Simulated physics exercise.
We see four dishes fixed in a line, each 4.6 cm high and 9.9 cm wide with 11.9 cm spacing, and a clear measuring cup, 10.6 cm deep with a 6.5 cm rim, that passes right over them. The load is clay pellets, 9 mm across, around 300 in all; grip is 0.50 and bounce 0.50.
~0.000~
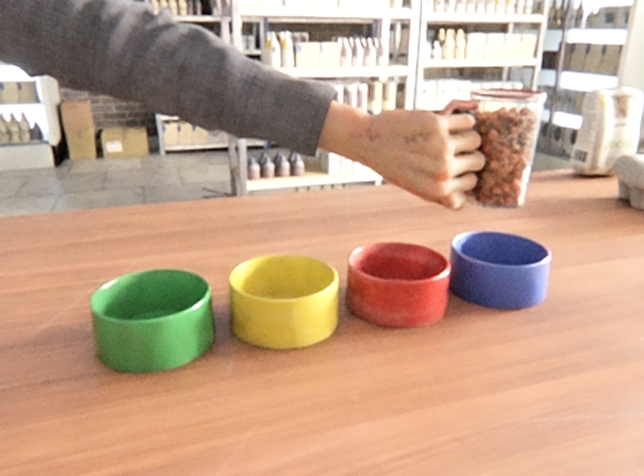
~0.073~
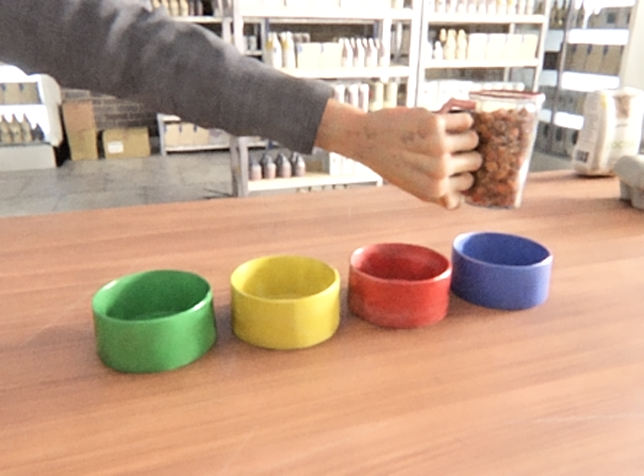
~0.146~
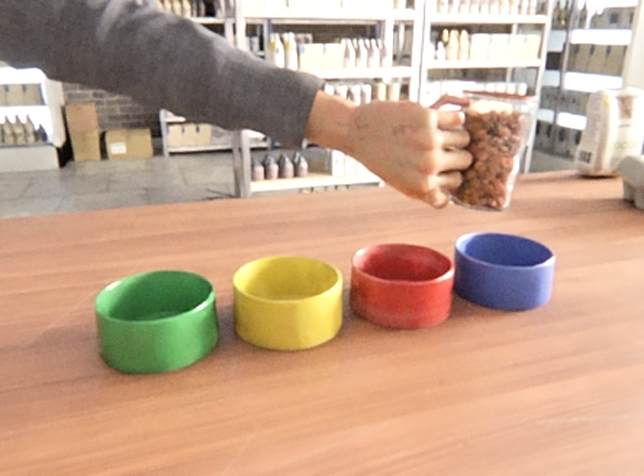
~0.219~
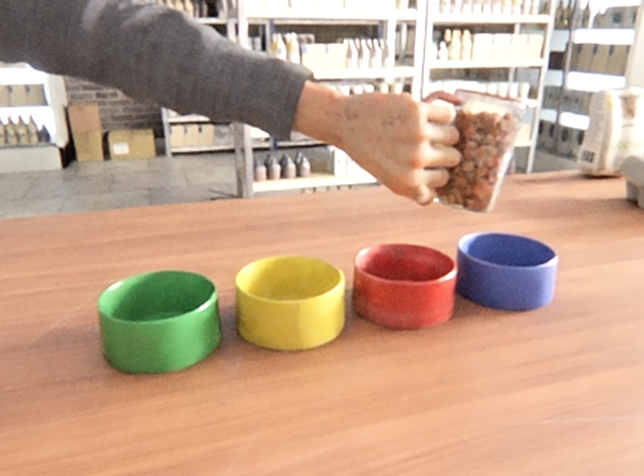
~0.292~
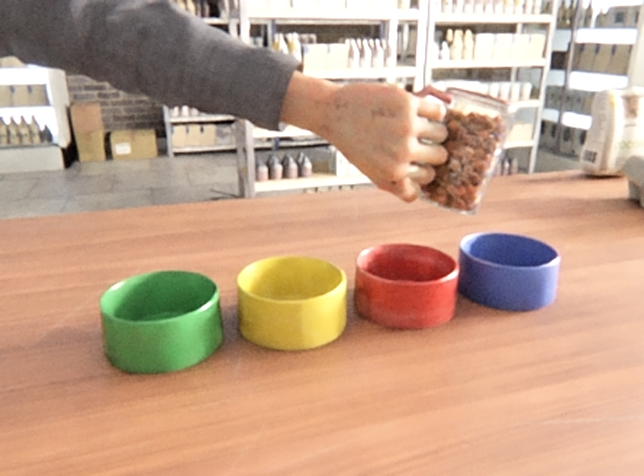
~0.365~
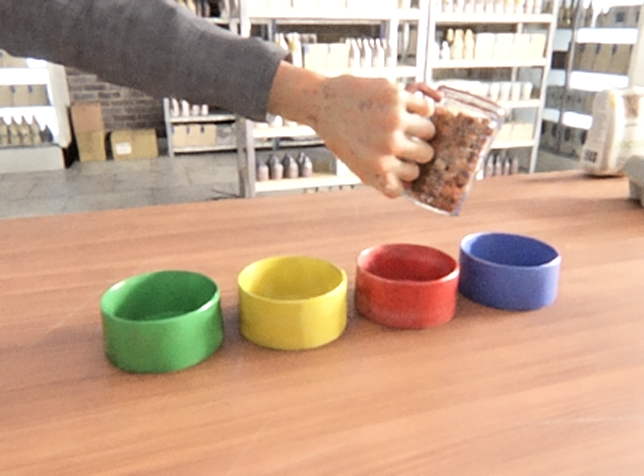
At first, a hand holds a clear cup of brown pellets nearly upright above a wooden table, near the blue dish in a row of green, yellow, red and blue dishes. The hand then moves the cup a short way left, gradually tilting it to the right with the pellets still inside.
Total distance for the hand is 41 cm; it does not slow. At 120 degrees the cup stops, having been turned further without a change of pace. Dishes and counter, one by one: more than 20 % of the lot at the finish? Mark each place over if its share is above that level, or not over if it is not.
Red: Not over, blue: Not over, green: Over, yellow: Not over, counter: Not over.
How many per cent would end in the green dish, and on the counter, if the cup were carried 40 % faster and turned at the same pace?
Green: 100; counter: 0.
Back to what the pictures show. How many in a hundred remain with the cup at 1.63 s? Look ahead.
Near 90 per cent of the load.
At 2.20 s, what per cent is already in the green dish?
Share at that time: Approx. 70 per cent.
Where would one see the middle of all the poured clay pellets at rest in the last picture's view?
Approximately (175, 319) in the last view.
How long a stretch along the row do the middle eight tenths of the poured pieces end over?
10 centimetres.
After 1.12 s, tilt 71 degrees; cup holds 100 %.
After 1.63 s, tilt 105 degrees; cup holds 90 %, yellow 5 %.
Then, at 2.20 s, tilt 120 degrees; cup holds 15 %, green 70 %, yellow 10 %.
In the end, at 3.0 s, red 0 %, blue 0 %, green 85 %, yellow 10 %, counter 5 %.
